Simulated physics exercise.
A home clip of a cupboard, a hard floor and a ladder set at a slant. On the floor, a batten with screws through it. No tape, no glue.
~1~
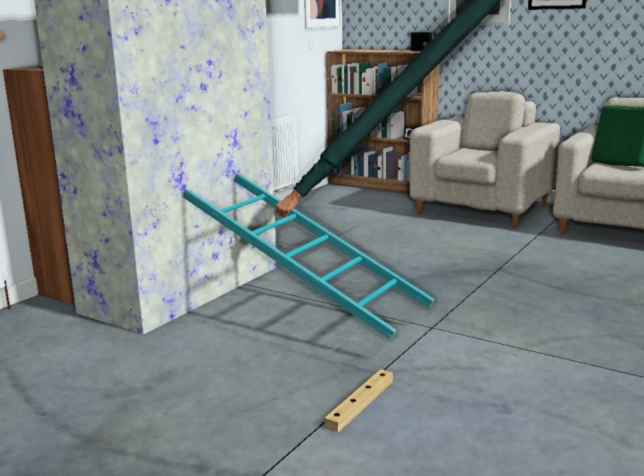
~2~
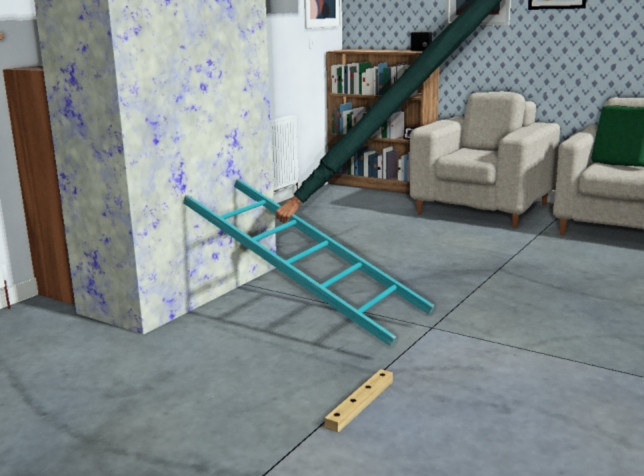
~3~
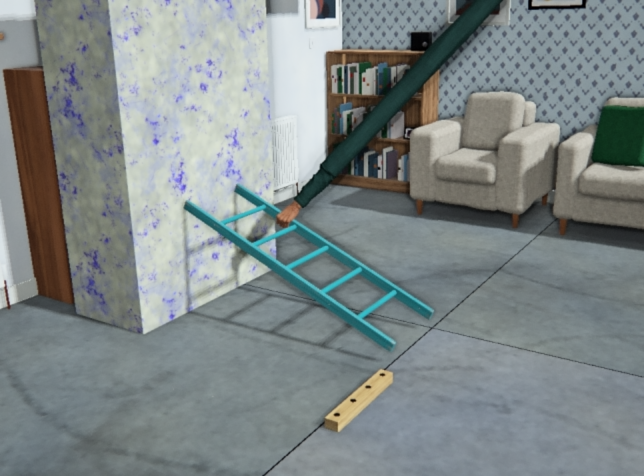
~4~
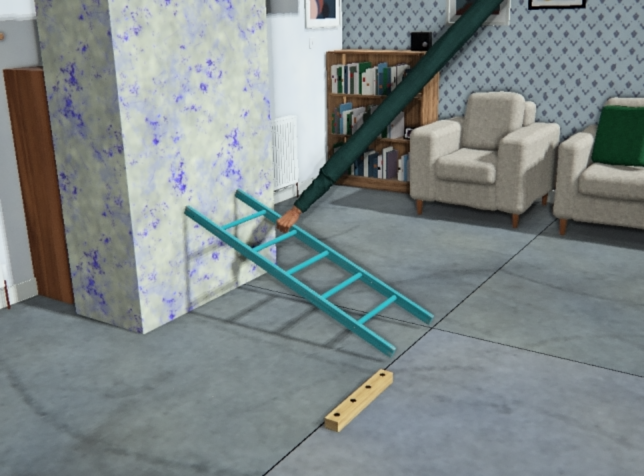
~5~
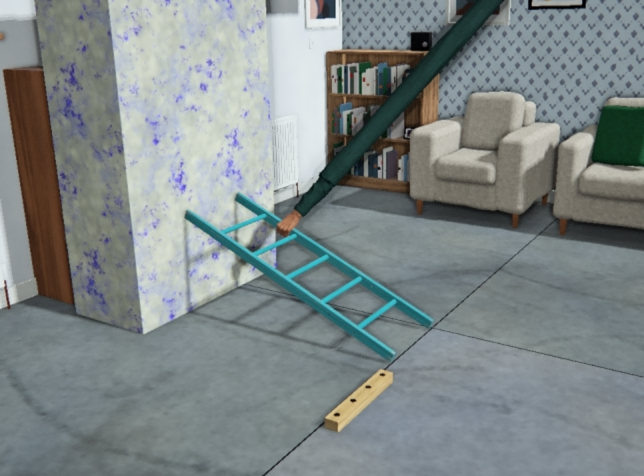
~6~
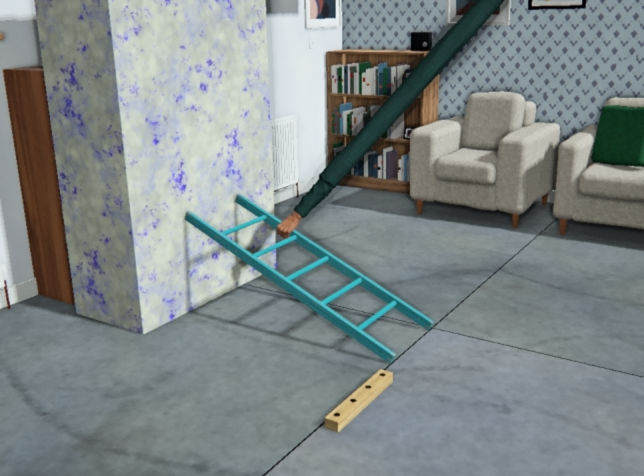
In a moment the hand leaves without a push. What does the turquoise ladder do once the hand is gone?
In the end the turquoise ladder gives way at the feet.
Then, 0.30 s later than the last frame, turquoise ladder tilted by 19° near (316, 309).
When it is over, the turquoise ladder slides out and falls, near (318, 318).
